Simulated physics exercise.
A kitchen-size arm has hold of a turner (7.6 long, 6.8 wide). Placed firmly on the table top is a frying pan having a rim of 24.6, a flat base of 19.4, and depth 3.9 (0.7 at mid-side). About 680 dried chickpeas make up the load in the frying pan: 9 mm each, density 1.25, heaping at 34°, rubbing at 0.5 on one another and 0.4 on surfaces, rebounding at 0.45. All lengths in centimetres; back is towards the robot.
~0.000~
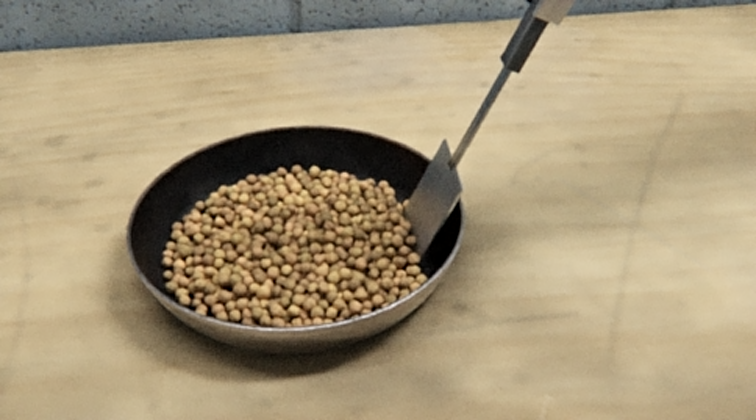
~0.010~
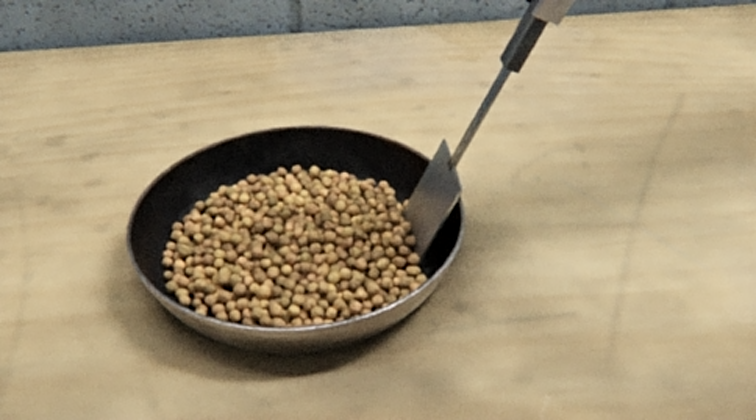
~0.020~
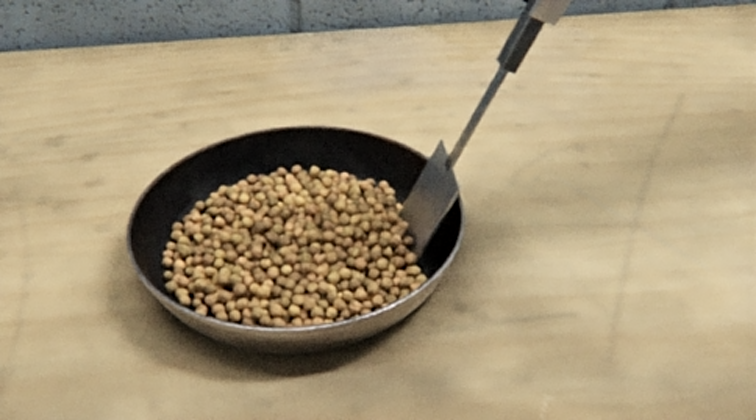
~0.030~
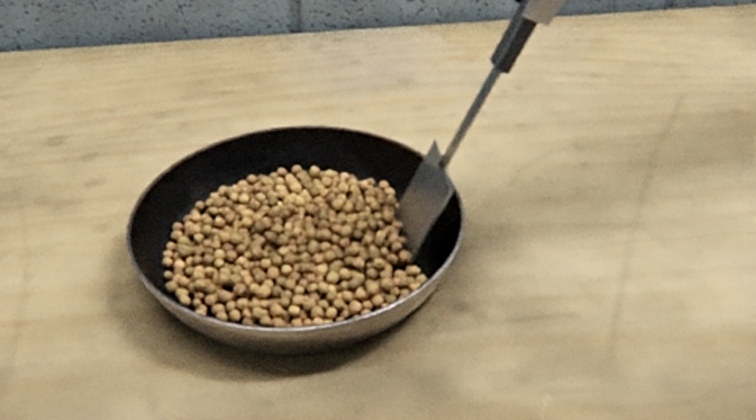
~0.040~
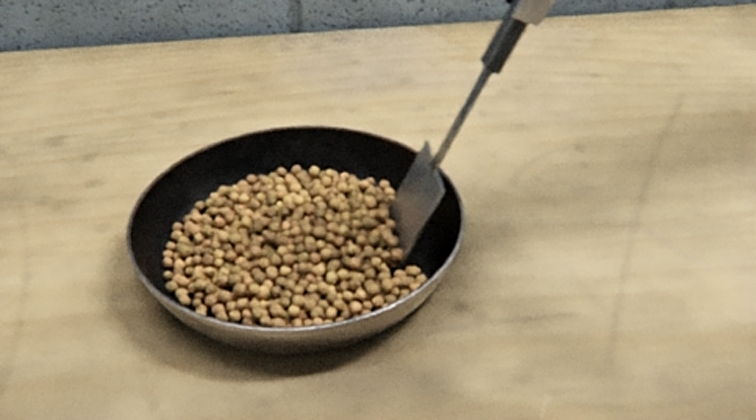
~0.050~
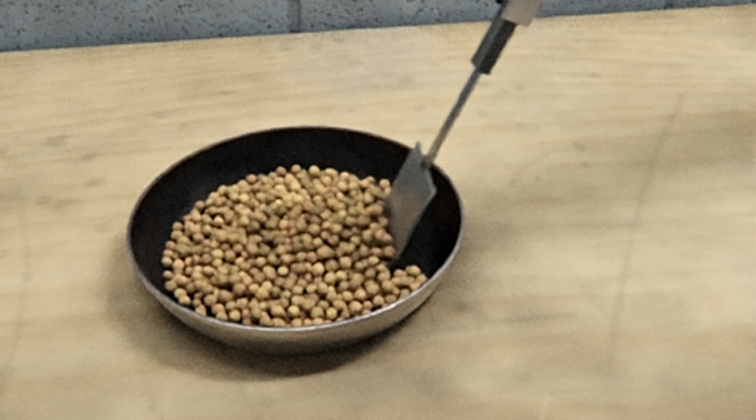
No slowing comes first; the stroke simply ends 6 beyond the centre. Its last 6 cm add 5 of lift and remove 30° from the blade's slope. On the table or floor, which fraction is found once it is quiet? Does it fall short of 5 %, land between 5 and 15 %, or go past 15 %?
It falls short of 5 %.
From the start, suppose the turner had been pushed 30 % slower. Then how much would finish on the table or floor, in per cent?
Roughly 0 per cent, I'd say.
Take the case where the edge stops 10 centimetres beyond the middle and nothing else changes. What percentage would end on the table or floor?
In that case about 5 percent ends on the table or floor.
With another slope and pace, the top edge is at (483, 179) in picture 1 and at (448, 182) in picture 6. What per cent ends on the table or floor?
My guess would be close to 5 per cent.
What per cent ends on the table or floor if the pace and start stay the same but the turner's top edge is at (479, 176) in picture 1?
5 percent or thereabouts.
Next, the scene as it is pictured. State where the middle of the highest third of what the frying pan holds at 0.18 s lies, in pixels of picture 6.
Centre: Approx. (242, 238) in the last view.
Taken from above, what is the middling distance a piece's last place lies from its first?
Roughly 2 cm.
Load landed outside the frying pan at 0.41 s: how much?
Share at that moment: About 2 %.
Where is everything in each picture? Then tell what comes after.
The turner top edge at (454, 163), sloping 65°; upper third of the load around (301, 238), from x 170 to 420, top at y 170; 678 in the frying pan, in the first picture.
The turner top edge at (453, 163), sloping 65°; upper third of the load around (301, 238), from x 170 to 420, top at y 170, in the second picture.
The turner top edge at (450, 163), sloping 65°; upper third of the load around (303, 237), from x 170 to 420, top at y 170, in the third picture.
The turner top edge at (444, 164), sloping 65°; upper third of the load around (309, 238), from x 170 to 420, top at y 170, in the fourth picture.
The turner top edge at (435, 165), sloping 65°; upper third of the load around (311, 236), from x 170 to 420, top at y 170, in the fifth picture.
The turner top edge at (426, 165), sloping 65°; upper third of the load around (309, 236), from x 165 to 420, top at y 170; 678 in the frying pan, in the sixth picture.
After 0.11 s, sloping 65°, highest piece 4 above the table; 678 in the frying pan.
After 0.18 s, sloping 53°, highest piece 5 above the table; 678 in the frying pan.
After 0.41 s, sloping 35°, highest piece 4 above the table; 667 in the frying pan, 11 on the table or floor.
After 1.46 s, sloping 35°, highest piece 4 above the table; 667 in the frying pan, 11 on the table or floor.
In the end, 667 in the frying pan, 11 on the table or floor. That is 2 % on the table or floor.
